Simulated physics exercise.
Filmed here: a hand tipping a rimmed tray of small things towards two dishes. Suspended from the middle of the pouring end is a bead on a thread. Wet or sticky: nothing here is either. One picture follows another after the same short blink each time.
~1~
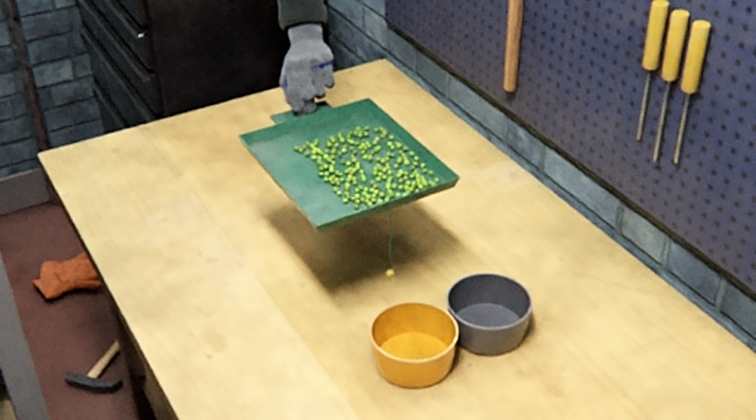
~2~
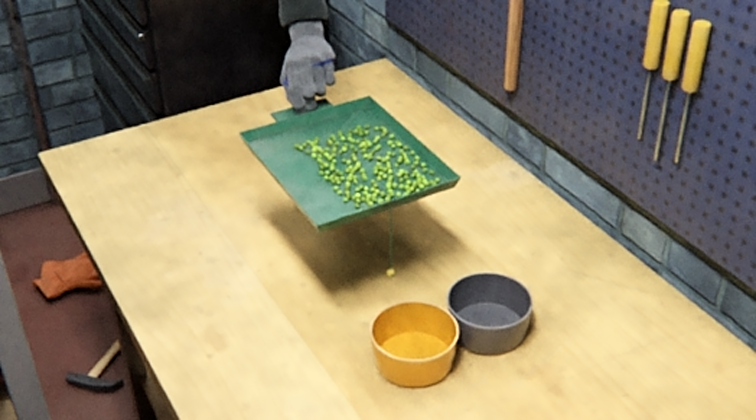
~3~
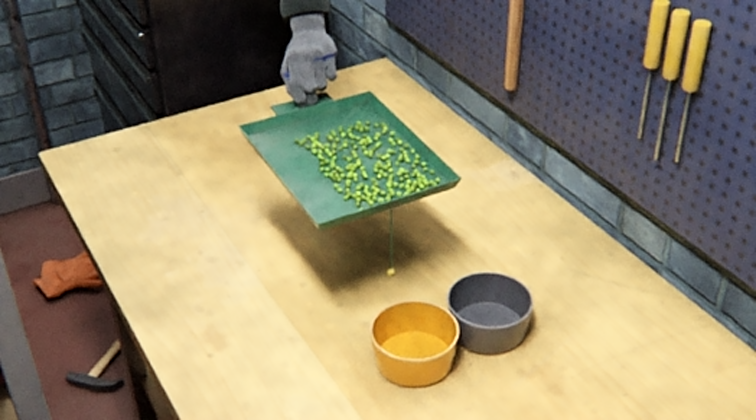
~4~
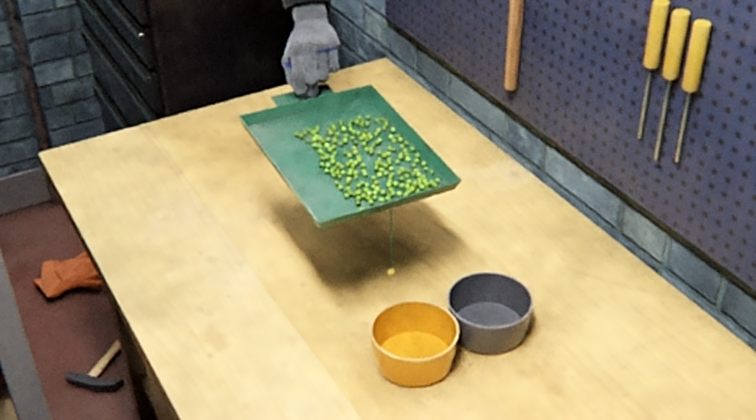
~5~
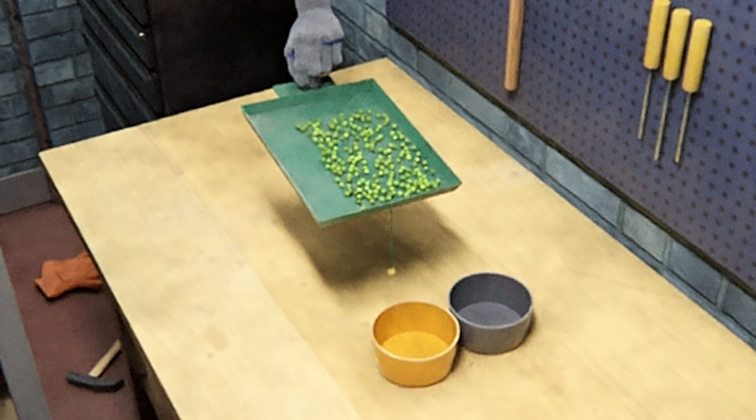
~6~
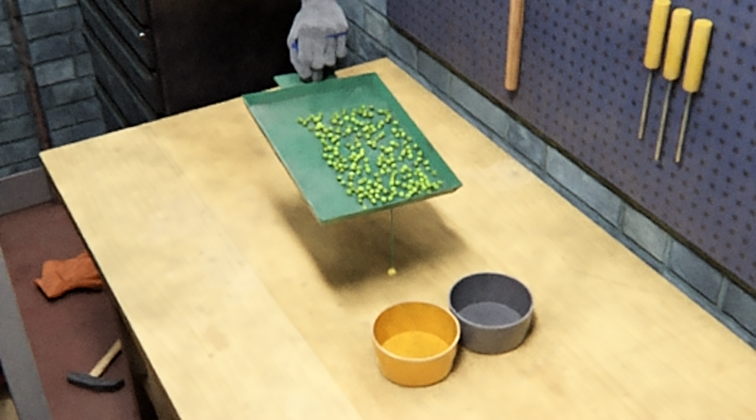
The footage shows a gloved hand holding a green tray of small green peas above a wooden bench near an orange dish and a grey dish, gradually raising the handle end while the pouring edge tilts slightly toward its right corner.
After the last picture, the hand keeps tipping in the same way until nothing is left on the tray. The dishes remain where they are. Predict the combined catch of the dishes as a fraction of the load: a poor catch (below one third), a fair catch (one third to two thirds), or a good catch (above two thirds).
A poor catch.
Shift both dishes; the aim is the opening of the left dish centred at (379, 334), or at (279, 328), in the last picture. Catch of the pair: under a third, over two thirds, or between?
Taking the tries in order: Below one third and under a third.
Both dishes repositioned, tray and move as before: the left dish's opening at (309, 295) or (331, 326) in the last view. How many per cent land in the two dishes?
Roughly 0 % and 10 %.
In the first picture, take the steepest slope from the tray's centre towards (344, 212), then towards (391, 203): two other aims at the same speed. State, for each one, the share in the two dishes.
First heading roughly 0 %, second roughly 30 %.
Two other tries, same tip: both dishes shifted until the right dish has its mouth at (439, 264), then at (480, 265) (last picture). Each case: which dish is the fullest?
The rightmost dish, then the rightmost dish.
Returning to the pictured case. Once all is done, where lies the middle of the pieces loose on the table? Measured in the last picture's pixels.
I'd put the middle at roughly (462, 290).
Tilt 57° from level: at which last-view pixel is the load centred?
Look about (423, 181) in the last picture.
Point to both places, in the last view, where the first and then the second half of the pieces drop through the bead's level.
Near (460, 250) and later near (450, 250).
Just after the last frame, tray tipped steeply; almost all on the tray; just a few outside both; just a few in the air.
A moment on, tray tipped right over; roughly a quarter on the tray; just a few in the right dish; roughly half outside both; roughly a quarter in the air.
Further on, tray tipped past a quarter turn; just a few in the right dish; almost all outside both.
When it is over, tray tipped past a quarter turn; not one in the left dish; just a few in the right dish; almost all outside both.
